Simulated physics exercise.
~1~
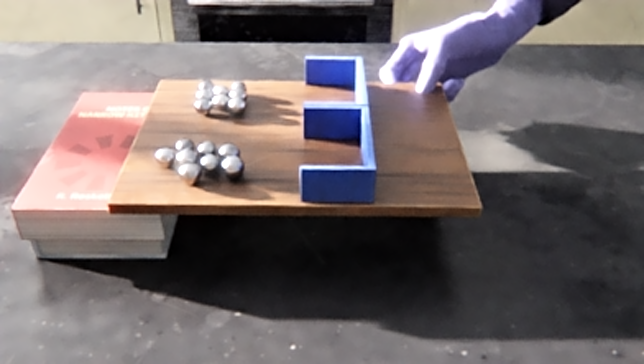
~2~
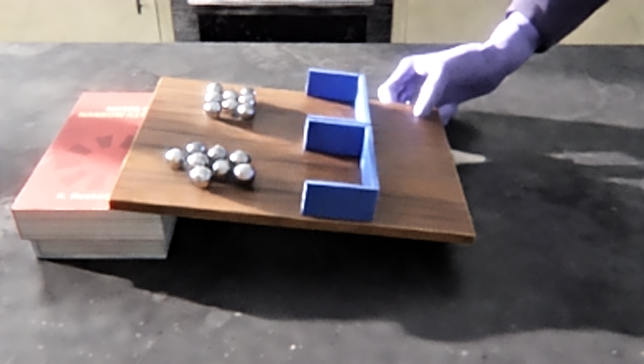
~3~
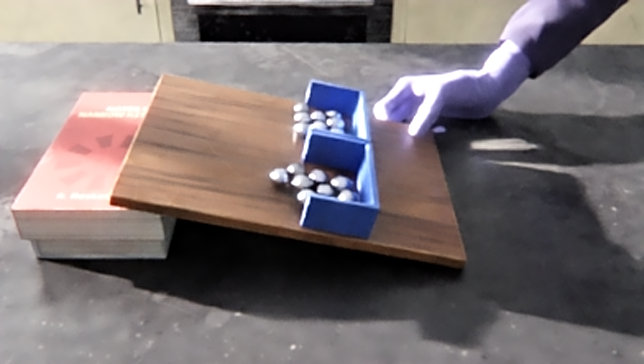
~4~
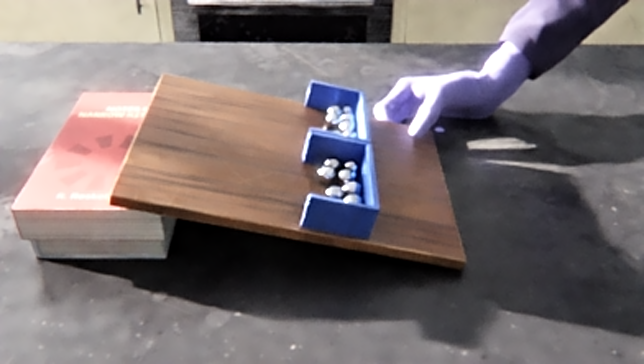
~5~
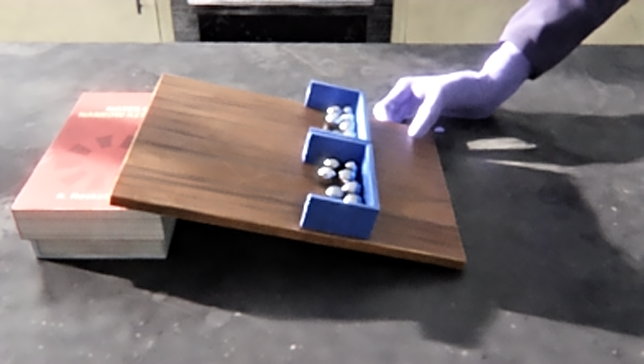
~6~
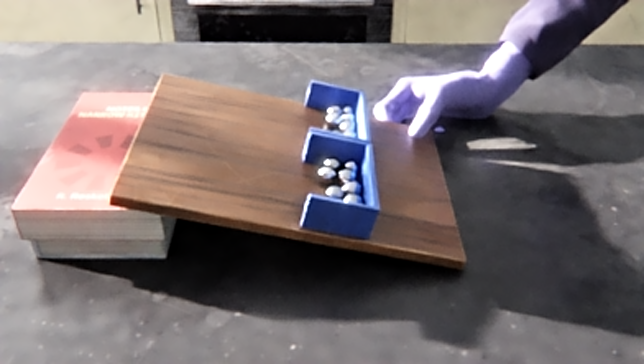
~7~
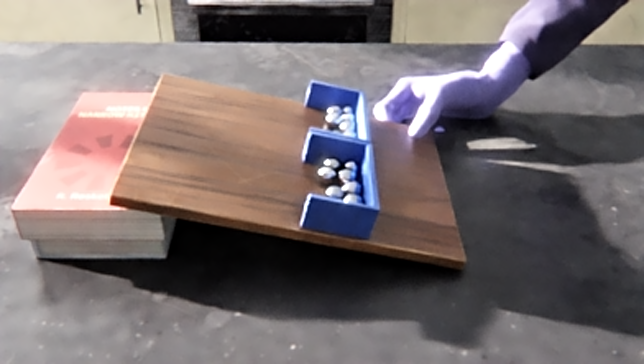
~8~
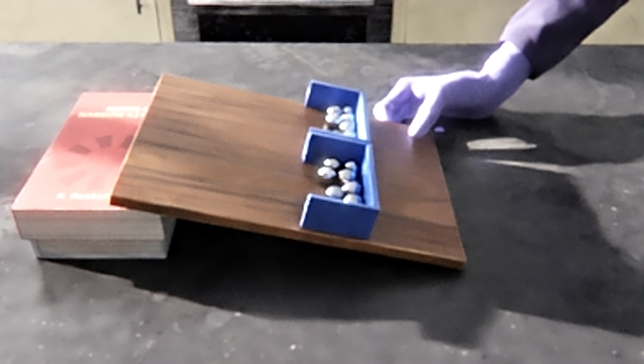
The clip opens on a wooden board held level, its left end on a pile of books and a purple-gloved hand at its right end. Two clusters of shiny, dark round balls sit to the left of blue, open-sided barriers. The hand lowers the right end, and the board begins to slope. As the tilt steepens, both clusters travel right, the front one spreading out slightly as it reaches its barrier. They gather inside the two blue compartments and stop. The board stays tilted, with both groups resting behind their barriers and the hand still beside it.
